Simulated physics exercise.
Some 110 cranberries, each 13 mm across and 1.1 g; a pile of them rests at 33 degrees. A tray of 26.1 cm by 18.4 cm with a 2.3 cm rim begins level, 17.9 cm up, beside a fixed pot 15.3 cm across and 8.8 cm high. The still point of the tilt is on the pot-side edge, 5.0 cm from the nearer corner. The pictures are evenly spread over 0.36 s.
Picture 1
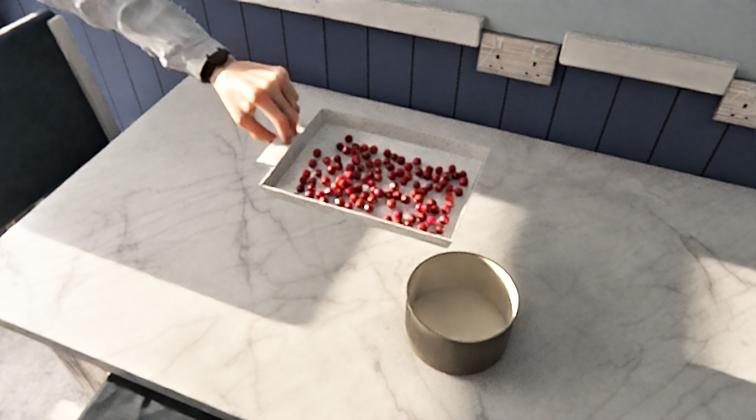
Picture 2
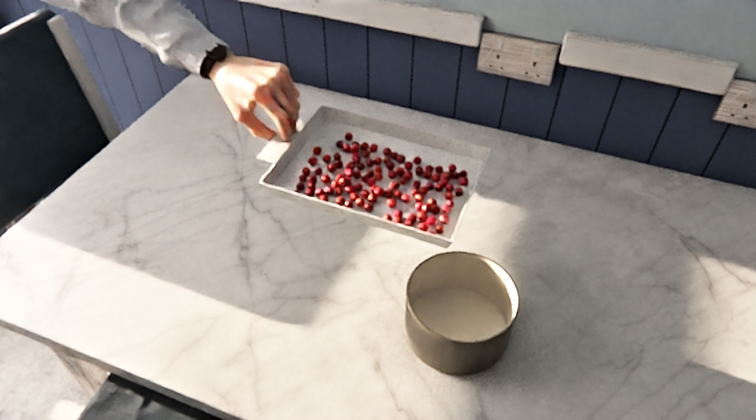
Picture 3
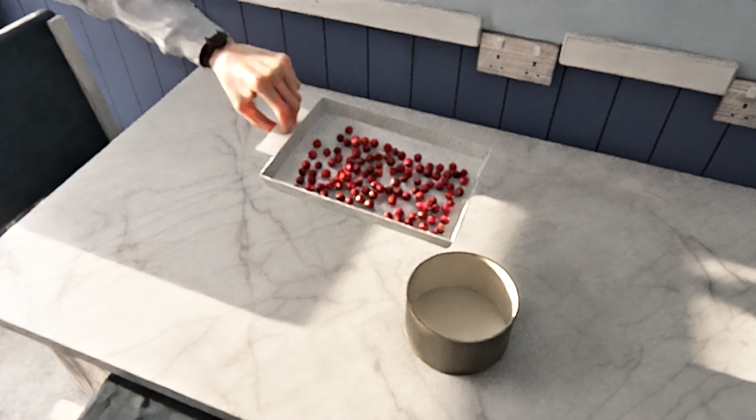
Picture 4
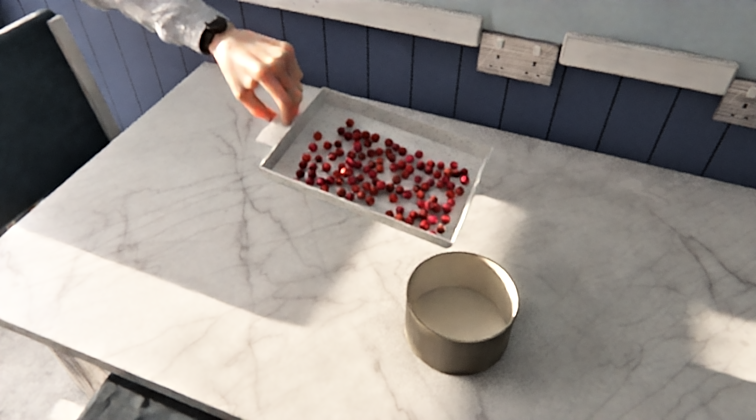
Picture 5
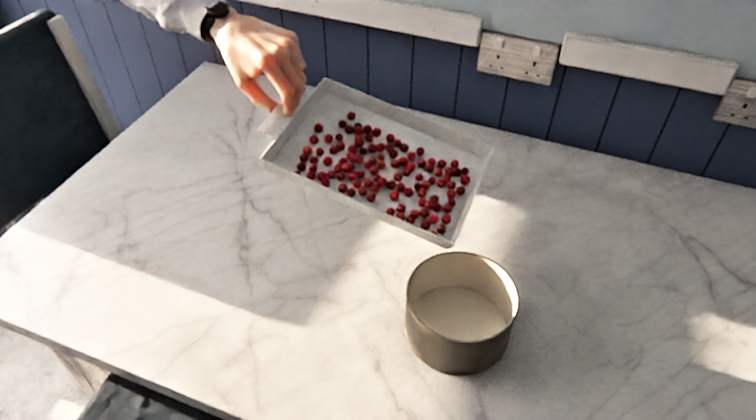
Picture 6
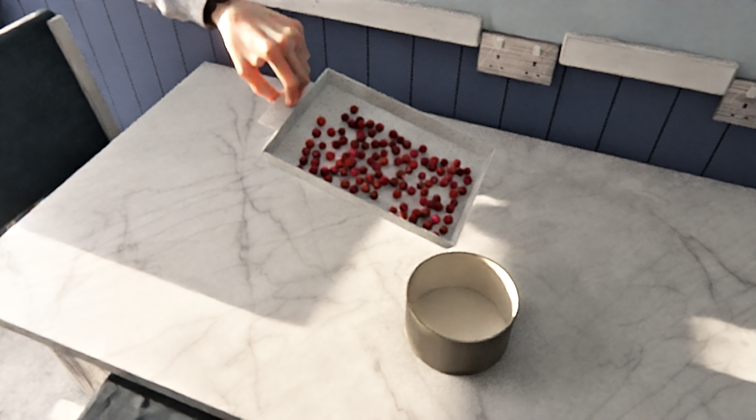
At the start, a hand grips the left end of a shallow pale tray scattered with small red berries, flat on a marble table beside a round pot. The hand then rises steadily, lifting that end so the tray slants toward the pot, while the berries stay spread across it.
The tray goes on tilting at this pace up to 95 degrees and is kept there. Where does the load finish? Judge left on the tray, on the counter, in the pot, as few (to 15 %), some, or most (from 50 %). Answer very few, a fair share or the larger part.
Tray very few, counter a fair share, pot the larger part.
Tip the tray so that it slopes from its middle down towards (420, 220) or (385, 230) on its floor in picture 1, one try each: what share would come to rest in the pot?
About 95 and 60 per cent.
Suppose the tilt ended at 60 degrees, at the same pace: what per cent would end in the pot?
In that case some 0 per cent.
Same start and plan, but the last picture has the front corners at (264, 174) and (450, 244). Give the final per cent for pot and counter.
Pot 80, counter 20.
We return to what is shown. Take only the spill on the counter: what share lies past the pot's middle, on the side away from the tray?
Some 100 per cent.
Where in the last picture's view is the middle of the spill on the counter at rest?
Near (546, 294).
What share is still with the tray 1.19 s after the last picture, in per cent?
Roughly 100 per cent.
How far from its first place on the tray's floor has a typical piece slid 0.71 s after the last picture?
Some 6 cm.
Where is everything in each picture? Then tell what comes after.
Tray tilt 0 degrees, front corners at (265, 183) and (449, 236); middle of the pieces at (379, 178); pot at (462, 293), in the first picture.
Tray tilt 1 degrees, front corners at (265, 181) and (450, 237); middle of the pieces at (379, 177), in the second picture.
Tray tilt 4 degrees, front corners at (265, 174) and (450, 237), lowest corner right front; middle of the pieces at (379, 173), in the third picture.
Tray tilt 8 degrees, front corners at (265, 166) and (451, 238), lowest corner right front; middle of the pieces at (380, 169), in the fourth picture.
Tray tilt 12 degrees, front corners at (266, 157) and (452, 239), lowest corner right front; middle of the pieces at (382, 165), in the fifth picture.
Tray tilt 16 degrees, front corners at (268, 150) and (453, 240), lowest corner right front; middle of the pieces at (384, 162); pot at (462, 293), in the sixth picture.
Then, 0.71 s after the last picture, tilt 53 degrees; the tray holds 100 %, the pot 0 %.
Then, 1.19 s after the last picture, tilt 78 degrees; the tray holds 100 %, the pot 0 %.
Then, 1.74 s after the last picture, tilt 95 degrees; the tray holds 20 %, the pot 35 %.
In the end, tray 0 %, counter 35 %, pot 65 %.
